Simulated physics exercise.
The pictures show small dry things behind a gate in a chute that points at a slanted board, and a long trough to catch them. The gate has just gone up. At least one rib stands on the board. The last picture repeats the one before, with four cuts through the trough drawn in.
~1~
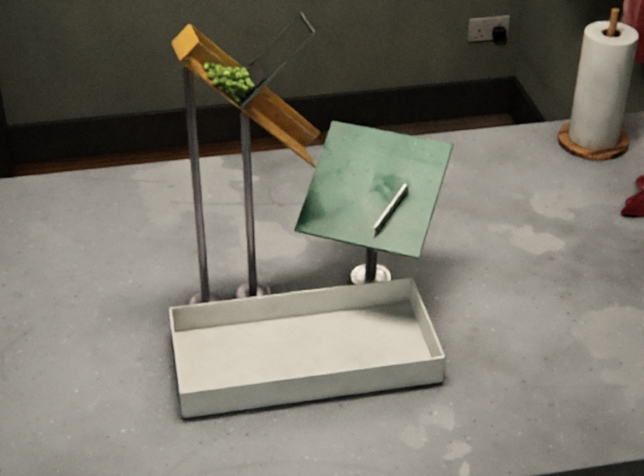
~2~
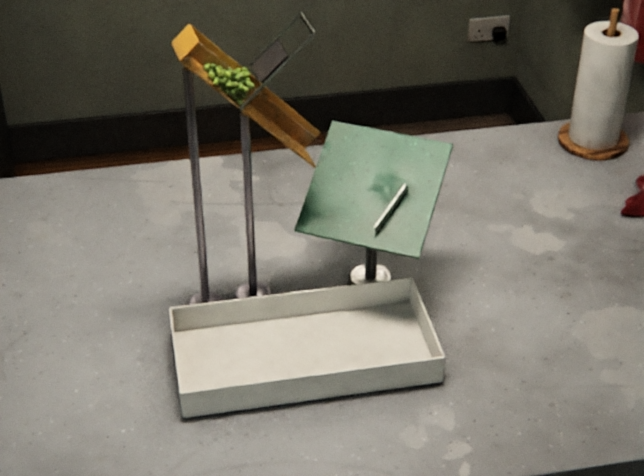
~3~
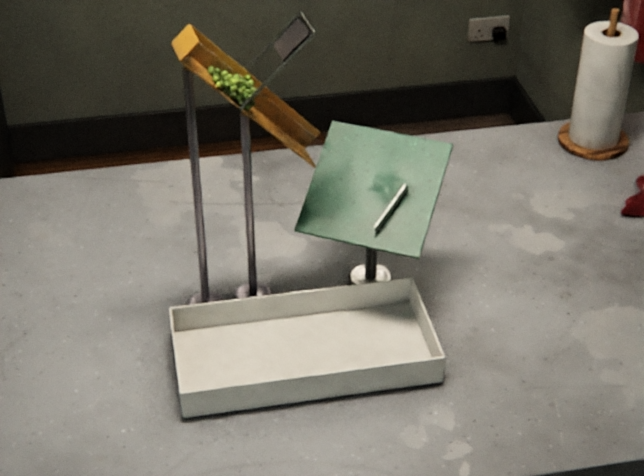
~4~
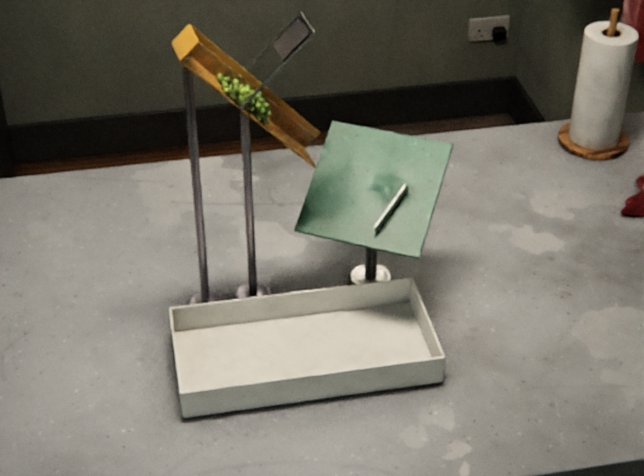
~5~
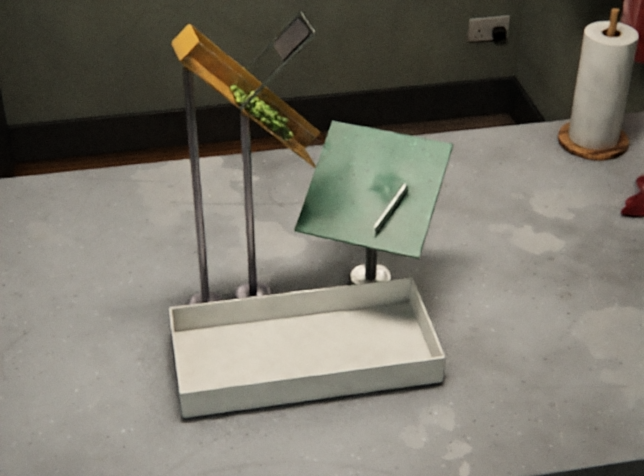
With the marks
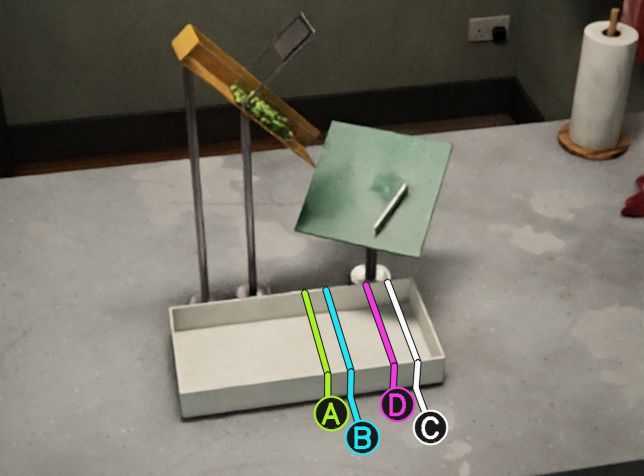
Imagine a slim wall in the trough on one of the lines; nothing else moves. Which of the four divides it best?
Take B.
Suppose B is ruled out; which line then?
A it is.
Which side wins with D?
Left.
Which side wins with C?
Left.
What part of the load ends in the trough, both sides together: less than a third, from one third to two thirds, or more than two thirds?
More than two thirds.
On the marked copy, line A crosses the front rim at (327, 373); line B crosses the front rim at (350, 370); line C crosses the front rim at (417, 361); line D crosses the front rim at (394, 364).
With A, of what is caught, about a quarter on the left of the divider, most on the right.
With B, of what is caught, about a third on the left of the divider, about two thirds on the right.
With C, of what is caught, nearly all on the left of the divider, a stray few on the right.
With D, of what is caught, nearly all on the left of the divider, a stray few on the right.
